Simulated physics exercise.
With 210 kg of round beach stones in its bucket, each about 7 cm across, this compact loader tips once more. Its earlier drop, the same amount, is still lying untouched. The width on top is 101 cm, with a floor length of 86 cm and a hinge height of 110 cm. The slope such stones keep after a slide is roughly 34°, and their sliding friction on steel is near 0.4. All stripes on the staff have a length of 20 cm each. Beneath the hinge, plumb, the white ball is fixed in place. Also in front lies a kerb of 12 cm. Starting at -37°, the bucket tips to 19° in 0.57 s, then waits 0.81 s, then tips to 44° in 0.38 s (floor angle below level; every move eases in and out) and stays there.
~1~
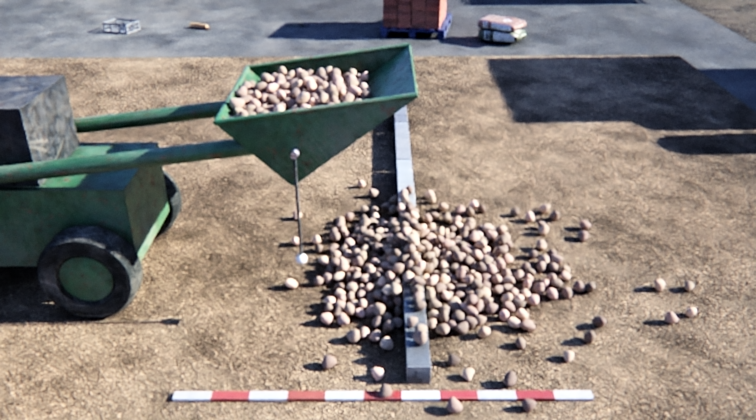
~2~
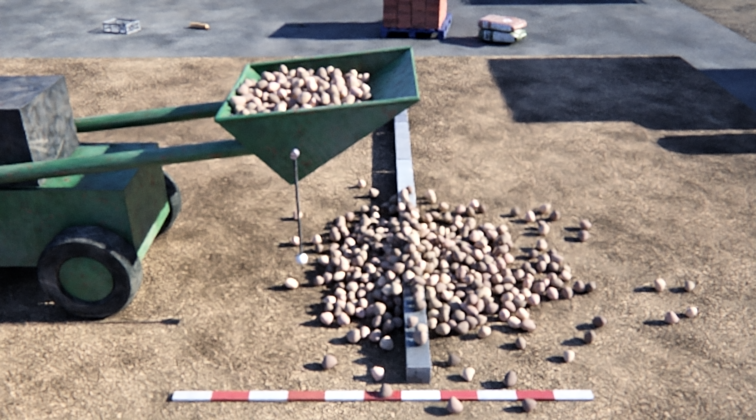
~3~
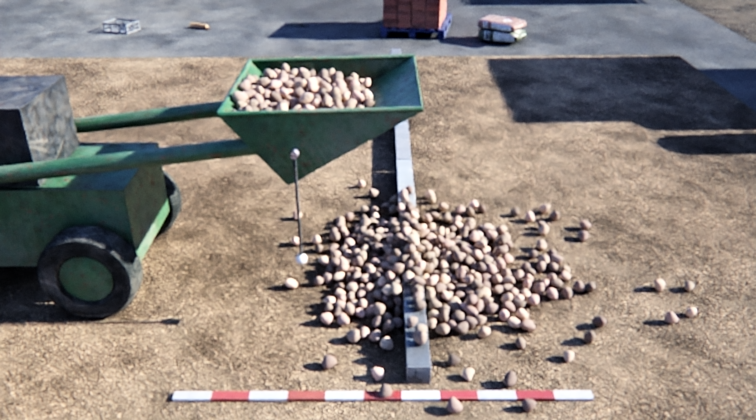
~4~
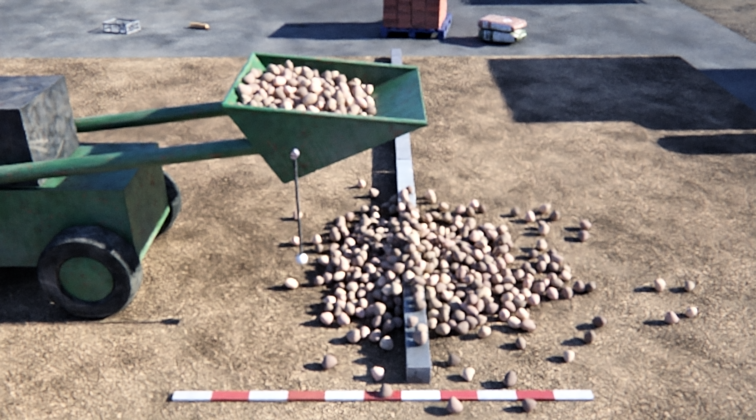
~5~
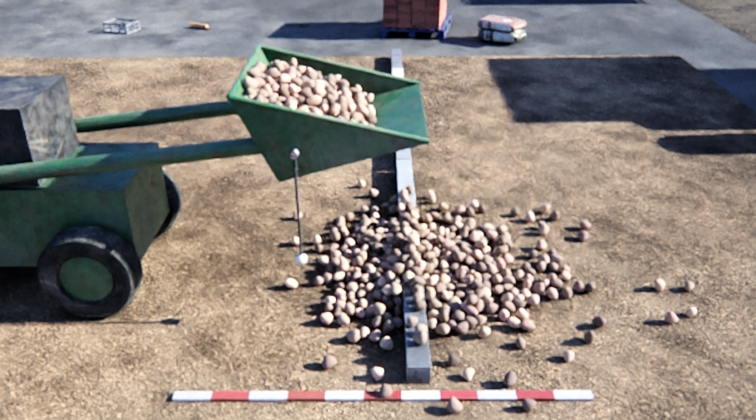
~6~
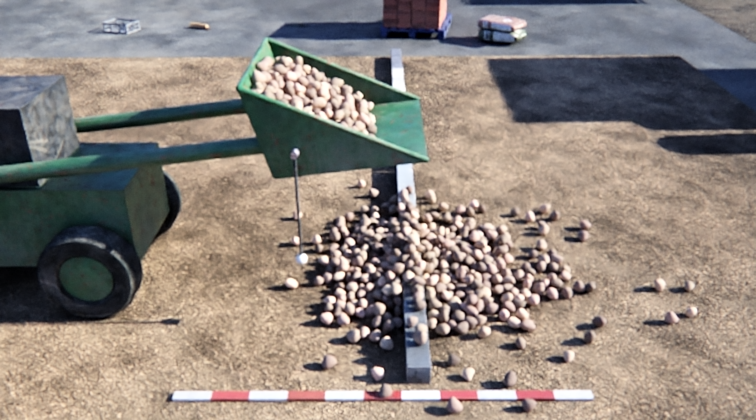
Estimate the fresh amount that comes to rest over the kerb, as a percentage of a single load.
About 83 per cent of a load.
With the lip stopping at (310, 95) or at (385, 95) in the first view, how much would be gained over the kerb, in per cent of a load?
About 10 and 60 per cent.
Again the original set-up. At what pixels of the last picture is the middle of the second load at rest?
The middle ends up near (457, 258).
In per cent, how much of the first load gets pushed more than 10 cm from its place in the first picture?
Roughly 5 % of them.
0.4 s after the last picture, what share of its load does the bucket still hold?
Reading: Near 100 % of the load.
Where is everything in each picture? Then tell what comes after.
Lip at (417, 95), floor tilted -37°, highest stones at (313, 83). The earlier load is highest near (409, 232), 19 cm above ground level, 49 % on this side of the kerb, 51 % over the kerb, in the first frame.
Lip at (419, 99), floor tilted -35°, highest stones at (293, 84), in the second frame.
The bucket is at -31°, its lip at (423, 109); the top of the load is at (270, 82), in the third frame.
Lip at (427, 124), floor tilted -24°, highest stones at (268, 76), in the fourth frame.
Lip at (429, 142), floor tilted -16°, highest stones at (271, 72), in the fifth frame.
Lip at (428, 161), floor tilted -7°, highest stones at (275, 67), in the sixth frame.
Then, 0.1 s after the last picture the floor is at 11°; in per cent of one load, 100 in the bucket, 49 on this side of the kerb, 51 over the kerb; the foremost stones are at (624, 267).
Then, 0.4 s after the last picture the floor is at 19°; in per cent of one load, 100 in the bucket, 49 on this side of the kerb, 51 over the kerb; the foremost stones are at (624, 267).
Then, 1.9 s after the last picture the floor is at 44°; in per cent of one load, 0 in the bucket, 67 on this side of the kerb, 133 over the kerb; the foremost stones are at (650, 272).
Then, 4.4 s after the last picture the floor is at 44°; in per cent of one load, 0 in the bucket, 66 on this side of the kerb, 134 over the kerb; the foremost stones are at (654, 271). Net gain over the kerb, 83.
